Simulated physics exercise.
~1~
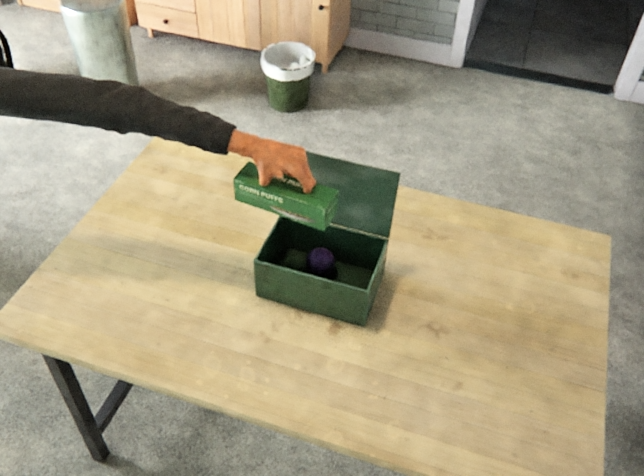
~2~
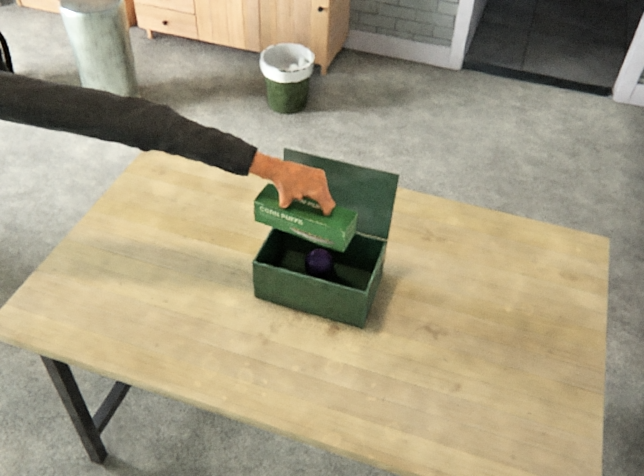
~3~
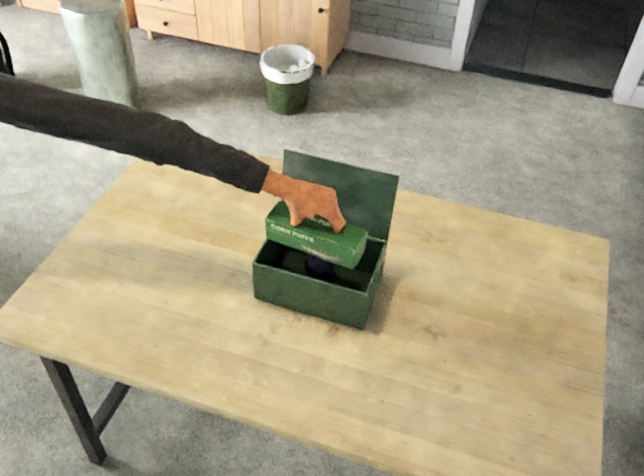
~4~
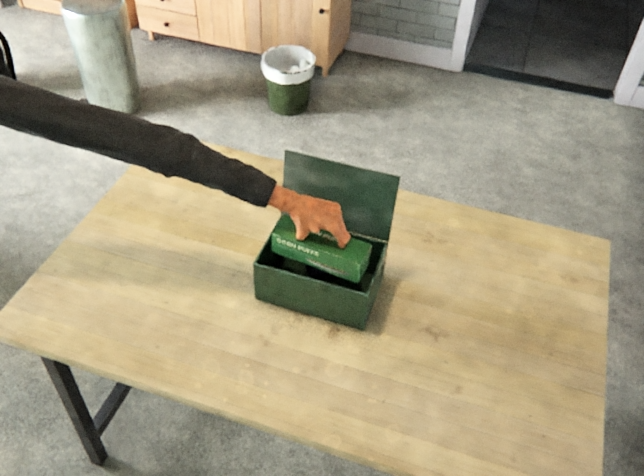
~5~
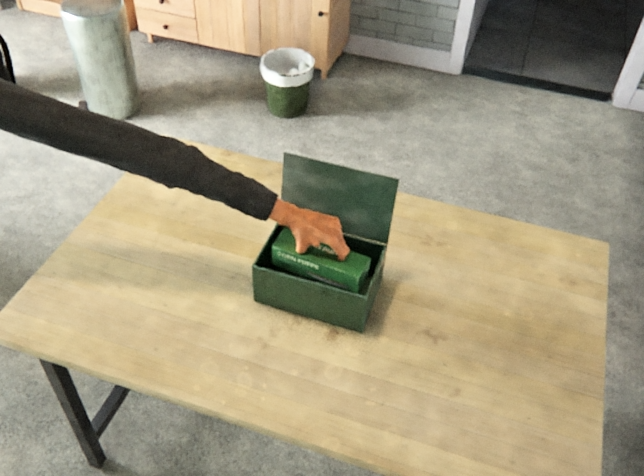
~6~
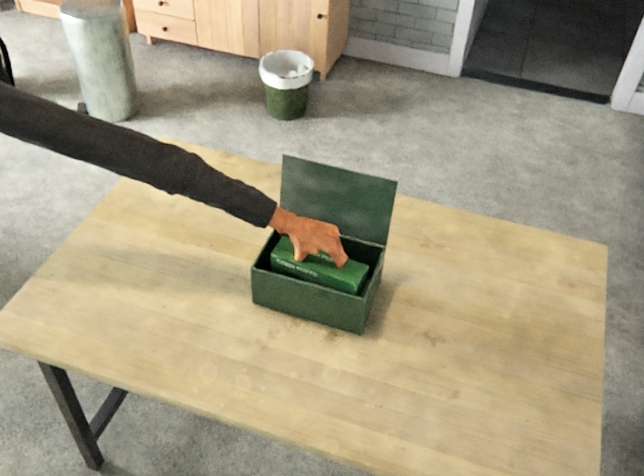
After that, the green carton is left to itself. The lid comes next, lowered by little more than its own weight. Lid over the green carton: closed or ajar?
Closed.
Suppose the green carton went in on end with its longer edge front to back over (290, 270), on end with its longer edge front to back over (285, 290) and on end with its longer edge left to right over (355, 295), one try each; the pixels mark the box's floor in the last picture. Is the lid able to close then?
First - not shut; second - not shut; third - not shut.
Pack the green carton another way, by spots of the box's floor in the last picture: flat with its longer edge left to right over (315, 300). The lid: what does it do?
Then the lid comes down fully.
Then, 1.20 s later than the last frame, lid starting down; green carton on its side near (313, 295); purple ball moved a little.
Then, 1.80 s later than the last frame, lid 32° above the rim; green carton on its side near (313, 295); purple ball moved a little.
When it is over, lid shut; lying over in the box, green carton; purple ball as before. End places, in pixels of the last picture, green carton near (313, 295).
